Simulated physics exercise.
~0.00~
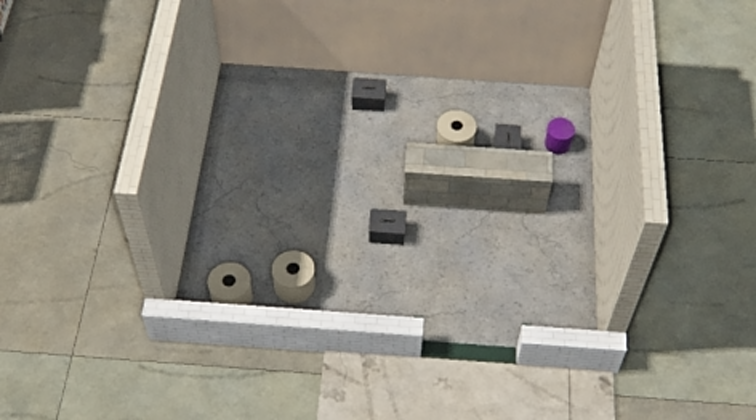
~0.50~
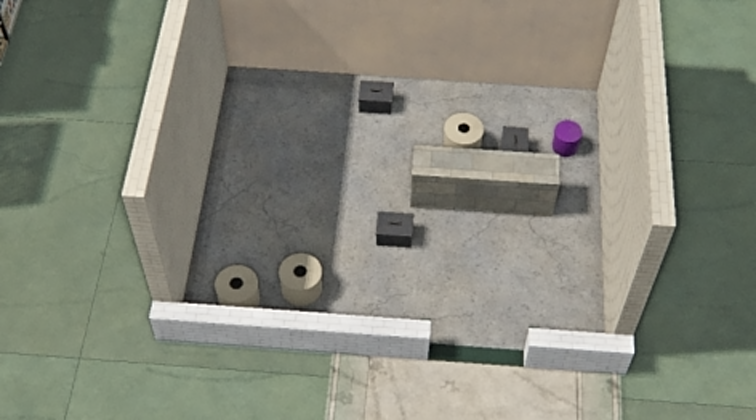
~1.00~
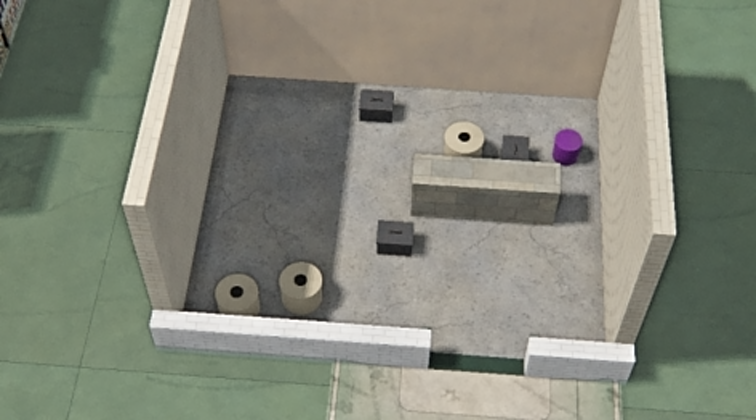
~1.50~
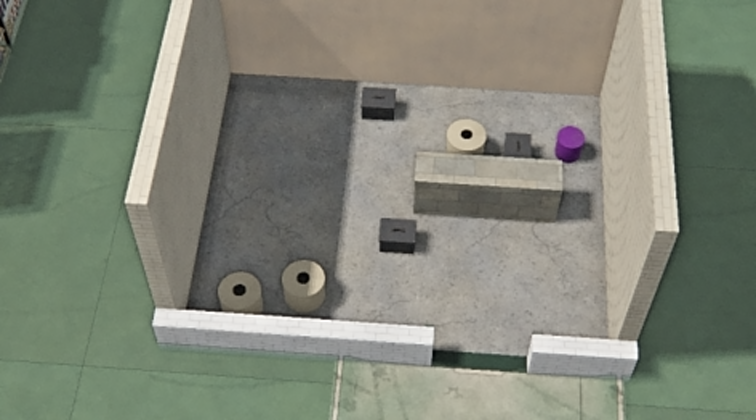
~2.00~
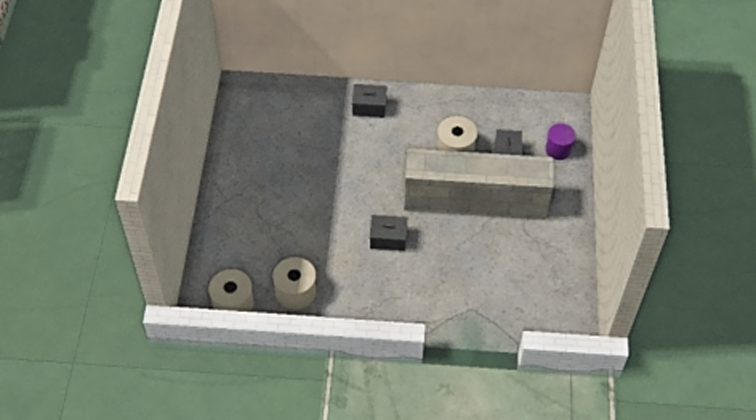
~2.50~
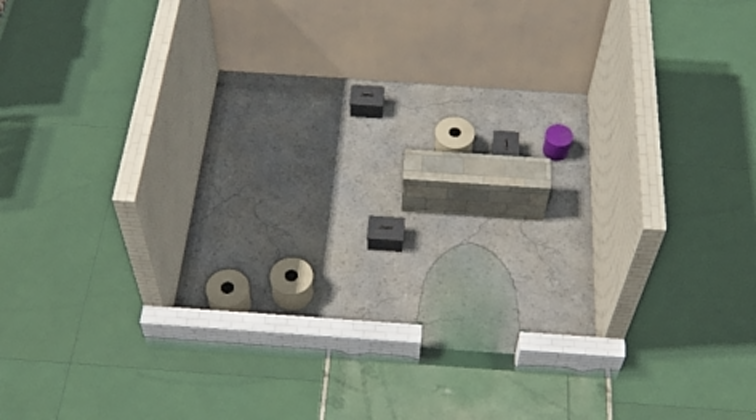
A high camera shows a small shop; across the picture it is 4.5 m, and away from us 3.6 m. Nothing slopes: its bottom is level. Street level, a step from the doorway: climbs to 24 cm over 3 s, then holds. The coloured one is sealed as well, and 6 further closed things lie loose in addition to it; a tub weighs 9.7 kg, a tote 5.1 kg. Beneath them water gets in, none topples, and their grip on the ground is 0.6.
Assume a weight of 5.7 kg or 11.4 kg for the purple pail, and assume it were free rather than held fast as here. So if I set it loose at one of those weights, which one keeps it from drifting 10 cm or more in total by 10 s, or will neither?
You need the heavier weight.
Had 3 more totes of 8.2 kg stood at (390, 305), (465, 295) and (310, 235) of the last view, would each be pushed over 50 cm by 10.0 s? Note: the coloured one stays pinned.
Note, in sequence: Not exceeded, exceeded, exceeded.
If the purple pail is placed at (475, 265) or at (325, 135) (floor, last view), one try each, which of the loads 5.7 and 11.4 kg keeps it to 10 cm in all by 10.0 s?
First try, both options fail; second try, only the heavier option works.
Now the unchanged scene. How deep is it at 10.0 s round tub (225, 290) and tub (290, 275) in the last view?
Depth approx. 7 cm / 6 cm.
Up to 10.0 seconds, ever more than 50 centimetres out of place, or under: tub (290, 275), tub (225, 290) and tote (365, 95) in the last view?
Reading the three in turn gives not surpassed, not surpassed and surpassed.
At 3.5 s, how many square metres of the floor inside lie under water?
I'd put it close to 4.0 m2.
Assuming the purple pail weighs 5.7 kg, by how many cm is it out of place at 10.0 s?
140 cm.
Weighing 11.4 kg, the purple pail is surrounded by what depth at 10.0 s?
Around 8 cm.
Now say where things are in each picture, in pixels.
In the first frame, the purple pail at (561, 129) rests on the ground; 0.0 m2 under water; 0 of 7 have shifted.
In the second frame, the purple pail at (568, 131), on the bottom; water covers 0.0 m2; 0 of 7 have shifted.
In the third frame, the purple pail at (569, 140), on the bottom; water covers 0.0 m2; 0 of 7 have shifted.
In the fourth frame, the purple pail at (571, 137), on the bottom; water covers 0.0 m2; 0 of 7 have shifted.
In the fifth frame, the purple pail at (562, 134) rests on the ground; 0.3 m2 under water; 0 of 7 have shifted.
In the sixth frame, the purple pail at (559, 135), on the bottom; water covers 1.1 m2; 0 of 7 have shifted.
After 3.5 s the purple pail would be 0 cm from its start with 5.7 kg and 0 cm from its start with 11.4 kg; 0 cm of water round it then.
After 4.5 s the purple pail would be 0 cm from its start with 5.7 kg and 0 cm from its start with 11.4 kg; 2 cm of water round it then.
After 7.0 s the purple pail would be 47 cm from its start with 5.7 kg and 0 cm from its start with 11.4 kg; 7 cm of water round it then.
After 10.0 s the purple pail would be 136 cm from its start with 5.7 kg and 0 cm from its start with 11.4 kg; 8 cm of water round it then.
